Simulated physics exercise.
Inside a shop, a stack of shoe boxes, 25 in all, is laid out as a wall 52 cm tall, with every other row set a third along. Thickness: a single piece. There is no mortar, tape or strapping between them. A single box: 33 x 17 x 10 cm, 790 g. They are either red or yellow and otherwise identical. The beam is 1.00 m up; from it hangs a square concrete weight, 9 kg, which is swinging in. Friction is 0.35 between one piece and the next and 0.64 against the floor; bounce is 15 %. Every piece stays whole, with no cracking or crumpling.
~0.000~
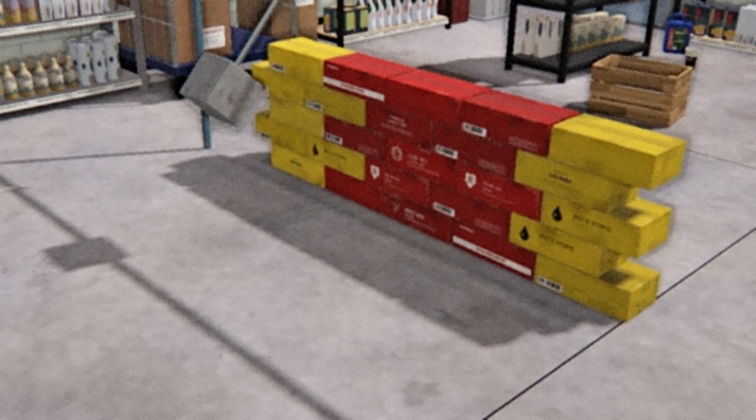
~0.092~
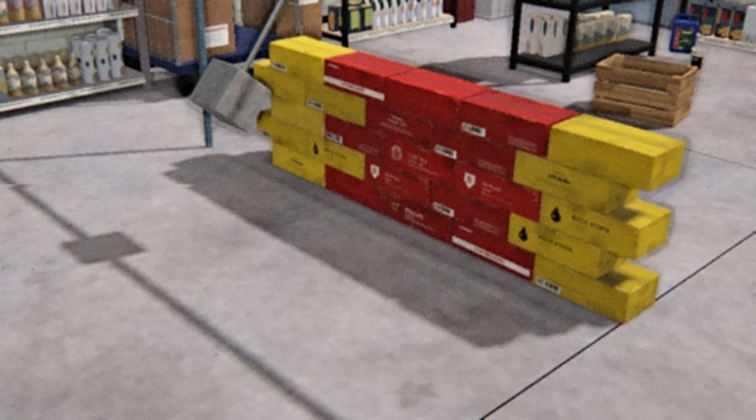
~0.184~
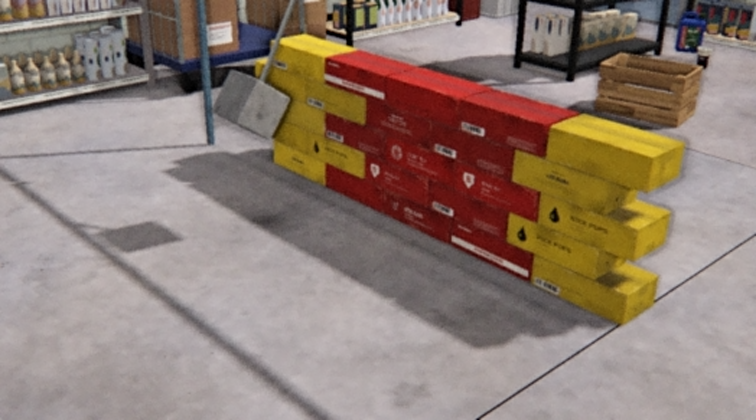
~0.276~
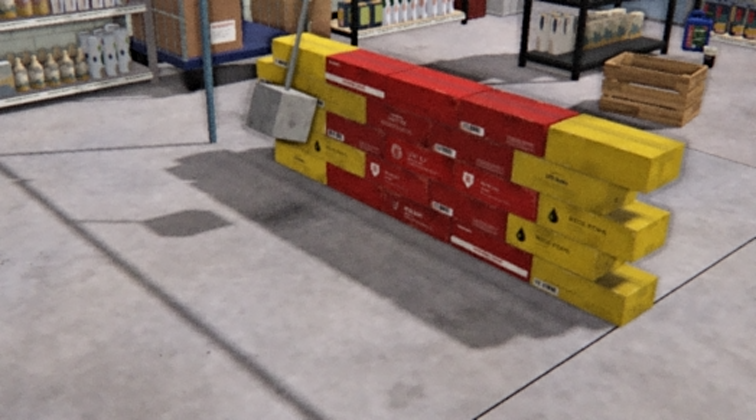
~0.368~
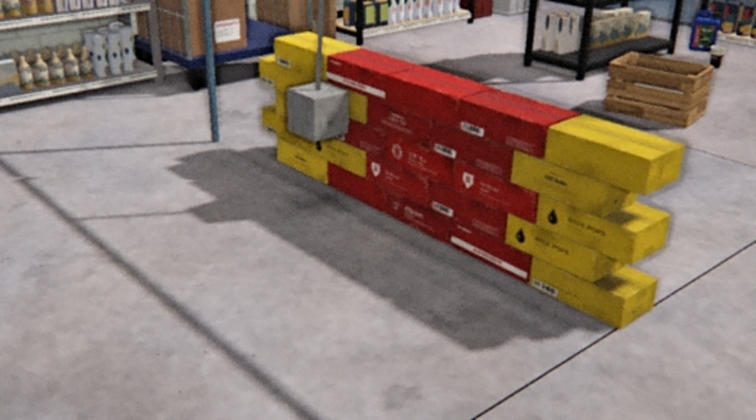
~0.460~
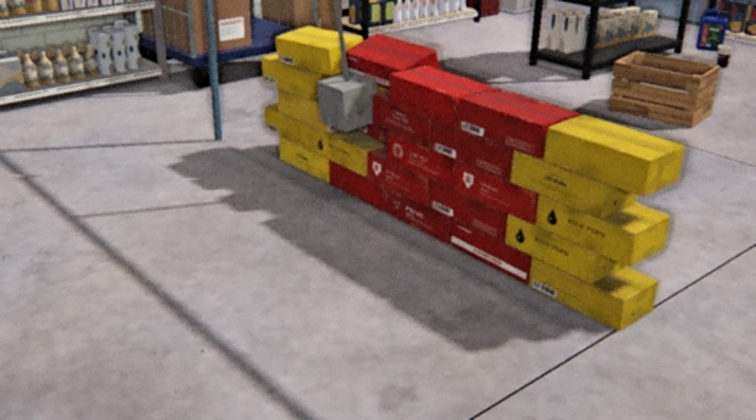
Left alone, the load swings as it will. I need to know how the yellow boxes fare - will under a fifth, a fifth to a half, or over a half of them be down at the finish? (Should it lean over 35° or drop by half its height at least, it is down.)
At the finish, under a fifth of them.
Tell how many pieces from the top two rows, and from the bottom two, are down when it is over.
Top: 2; bottom: 0.
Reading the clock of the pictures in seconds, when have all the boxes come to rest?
At around 1.5 s.
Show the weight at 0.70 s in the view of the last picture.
(389, 74) or so.
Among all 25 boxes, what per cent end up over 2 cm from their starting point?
25 %.
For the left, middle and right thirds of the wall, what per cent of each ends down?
30 / 0 / 0 %, left to right.
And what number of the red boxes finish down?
Down at the finish, red: 2.
After 0.54 s, line 17° past plumb; none of the 12 yellow boxes down (0 of 25 in all colours); top yellow box unmoved; top red box shifted 14 mm.
After 0.70 s, line 27° past plumb; 1 of the 12 yellow boxes down (3 of 25 in all colours); top yellow box unmoved; top red box shifted 52 mm.
After 1.06 s, line 17° past plumb; 1 of the 12 yellow boxes down (3 of 25 in all colours); top yellow box unmoved; top red box shifted 7 cm.
At rest (1.7 s), line 24° before plumb; 1 of the 12 yellow boxes down (3 of 25 in all colours); top yellow box unmoved; top red box shifted 6 cm. That is 8 per cent. As the last picture would show them, middles, top yellow box near (612, 153), top red box near (452, 92).
